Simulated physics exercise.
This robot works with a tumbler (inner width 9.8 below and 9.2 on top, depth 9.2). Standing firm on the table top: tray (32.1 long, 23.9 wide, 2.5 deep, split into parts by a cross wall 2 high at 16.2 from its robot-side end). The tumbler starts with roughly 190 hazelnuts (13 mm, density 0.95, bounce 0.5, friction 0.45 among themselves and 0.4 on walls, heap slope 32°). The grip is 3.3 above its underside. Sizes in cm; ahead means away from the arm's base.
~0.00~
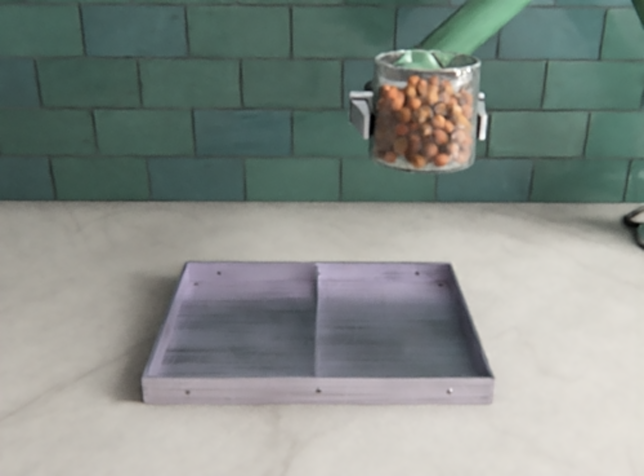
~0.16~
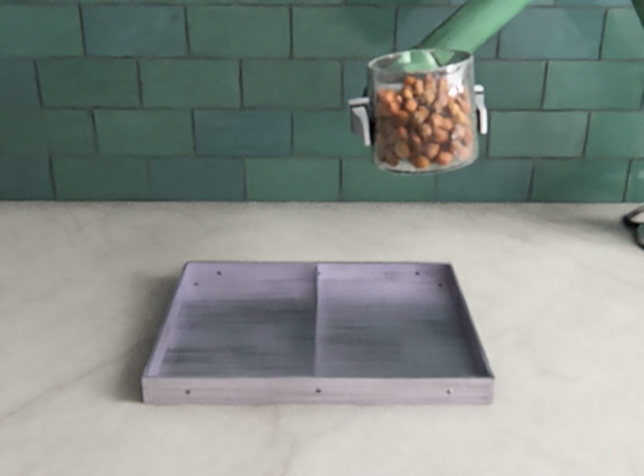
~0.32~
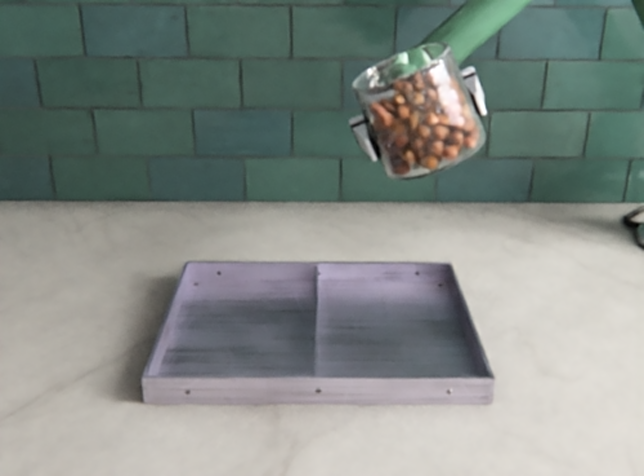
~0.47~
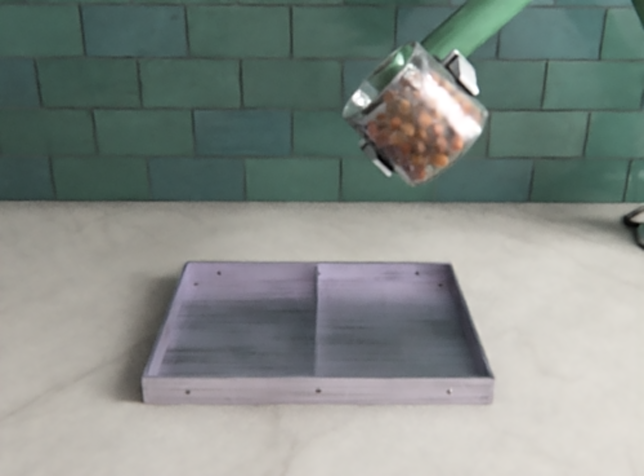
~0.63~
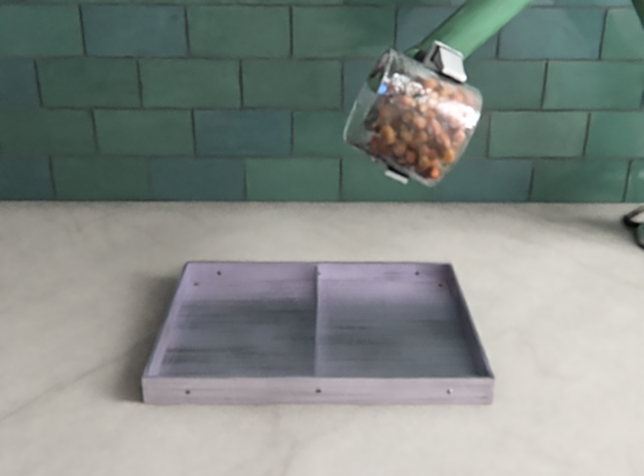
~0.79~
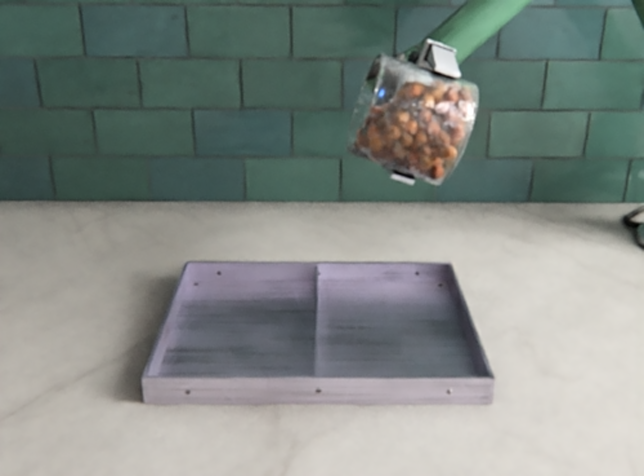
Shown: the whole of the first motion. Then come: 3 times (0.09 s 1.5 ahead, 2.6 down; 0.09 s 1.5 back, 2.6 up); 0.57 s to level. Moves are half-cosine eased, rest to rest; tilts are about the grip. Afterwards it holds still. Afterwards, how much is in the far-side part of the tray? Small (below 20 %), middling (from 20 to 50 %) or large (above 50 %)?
Answer: Small; below 20 % of the hazelnuts finish in the far-side part of the tray.
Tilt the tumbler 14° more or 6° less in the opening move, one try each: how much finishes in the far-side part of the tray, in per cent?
About 25 and 5 per cent.
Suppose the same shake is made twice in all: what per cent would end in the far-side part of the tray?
In that case some 5 per cent.
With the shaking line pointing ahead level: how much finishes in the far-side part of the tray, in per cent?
Some 35 per cent.
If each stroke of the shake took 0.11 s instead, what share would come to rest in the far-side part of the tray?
In that case some 5 per cent.
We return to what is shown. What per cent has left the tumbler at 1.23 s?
Some 5 per cent.
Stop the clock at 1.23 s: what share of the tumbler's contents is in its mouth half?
Roughly 30 per cent.
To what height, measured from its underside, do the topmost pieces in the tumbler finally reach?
About 7.5 cm.
After 1.23 s, tilted 71° forward, highest piece 24 above the table; 182 in the tumbler, 5 in the far-side part, 7 in flight or on a rim.
After 1.68 s, tilted 23° forward, highest piece 28 above the table; 176 in the tumbler, 14 in the far-side part, 3 on the table or floor, 1 in the robot-side part.
After 2.10 s, level, highest piece 28 above the table; 176 in the tumbler, 14 in the far-side part, 3 on the table or floor, 1 in the robot-side part.
After 3.15 s, level, highest piece 28 above the table; 176 in the tumbler, 14 in the far-side part, 3 on the table or floor, 1 in the robot-side part.
In the end, 176 in the tumbler, 14 in the far-side part, 3 on the table or floor, 1 in the robot-side part. That is 7 % in the far-side part of the tray.
